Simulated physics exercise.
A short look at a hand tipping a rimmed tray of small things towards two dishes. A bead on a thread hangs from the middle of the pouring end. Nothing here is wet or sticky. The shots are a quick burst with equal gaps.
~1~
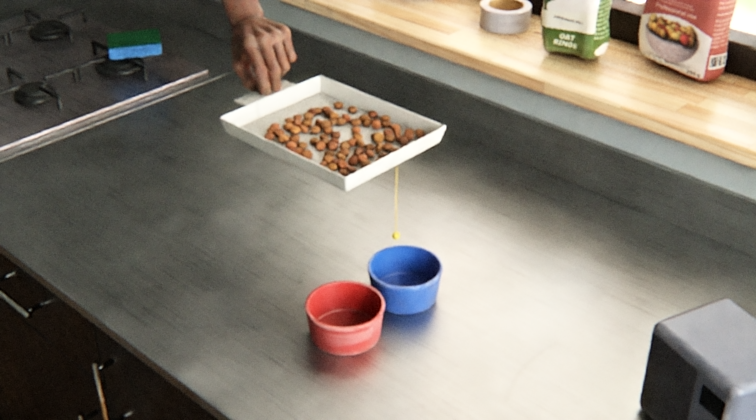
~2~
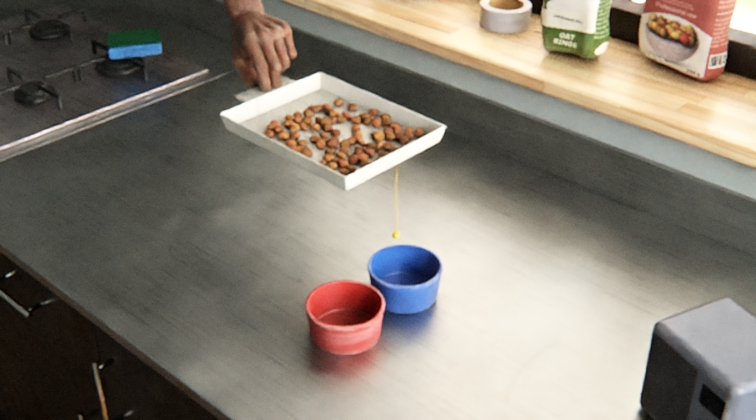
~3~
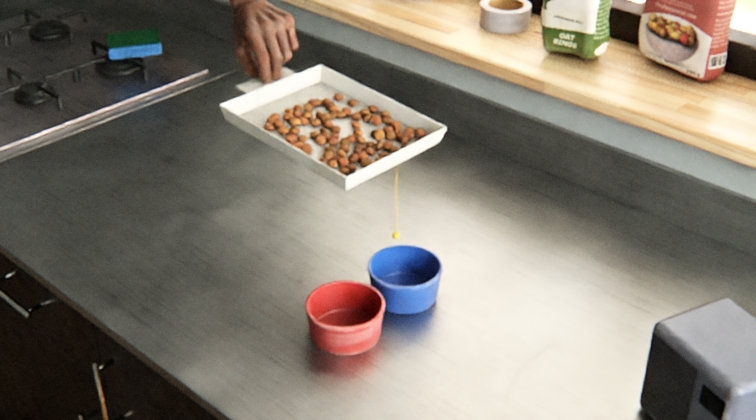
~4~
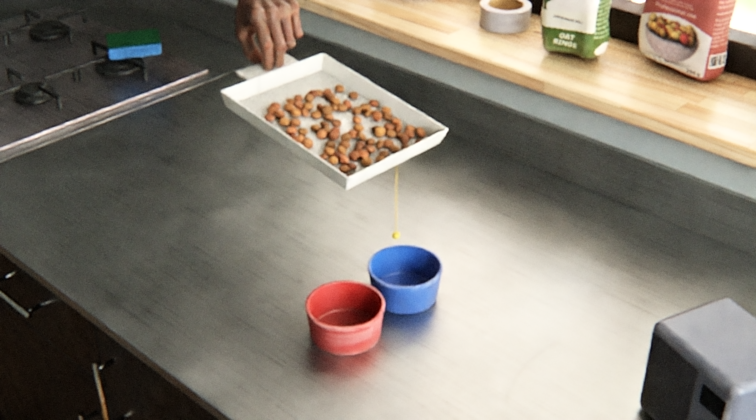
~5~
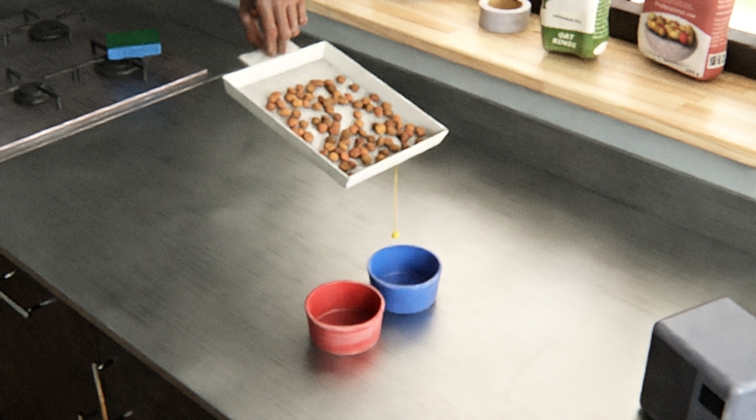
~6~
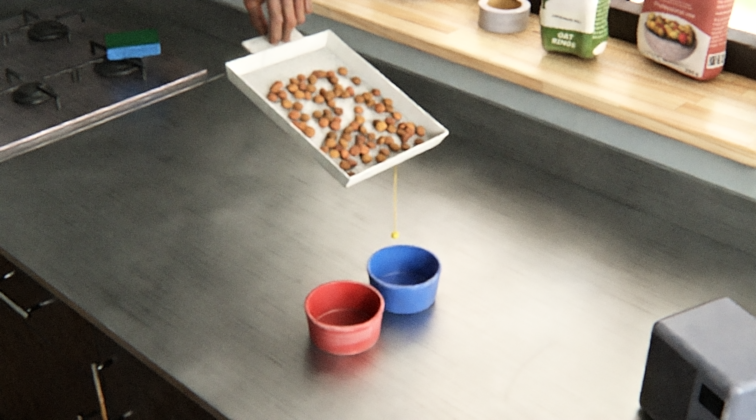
On a dark kitchen counter, a hand held a white tray of brown kibble above a red dish and a blue one, then gradually raised the handle end, tilting the tray more steeply.
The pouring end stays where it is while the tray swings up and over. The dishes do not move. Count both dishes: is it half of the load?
They take less than half between them.
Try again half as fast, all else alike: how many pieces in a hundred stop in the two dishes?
Some 30 per cent.
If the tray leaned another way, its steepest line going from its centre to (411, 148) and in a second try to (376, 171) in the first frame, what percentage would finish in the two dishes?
In turn 0 and 70 in a hundred.
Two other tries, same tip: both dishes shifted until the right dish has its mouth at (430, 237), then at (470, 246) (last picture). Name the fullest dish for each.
At the first place the right one, at the second the right dish.
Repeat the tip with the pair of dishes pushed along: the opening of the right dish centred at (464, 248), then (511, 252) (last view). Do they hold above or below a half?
At the first place more than half, at the second under half.
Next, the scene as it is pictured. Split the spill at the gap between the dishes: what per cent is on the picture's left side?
About 0 per cent.
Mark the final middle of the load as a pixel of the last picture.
Roughly at (454, 277).
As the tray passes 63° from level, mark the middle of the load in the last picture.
Around (393, 133).
Soon, tray tipped steeply; all on the tray.
A while on, tray tipped past a quarter turn; about half on the tray; a stray few in the right dish; a small part outside both; about a third in the air.
Towards the end, tray tipped past a quarter turn; about a quarter in the right dish; most outside both.
Finally, tray tipped past a quarter turn; none in the left dish; about a quarter in the right dish; most outside both.
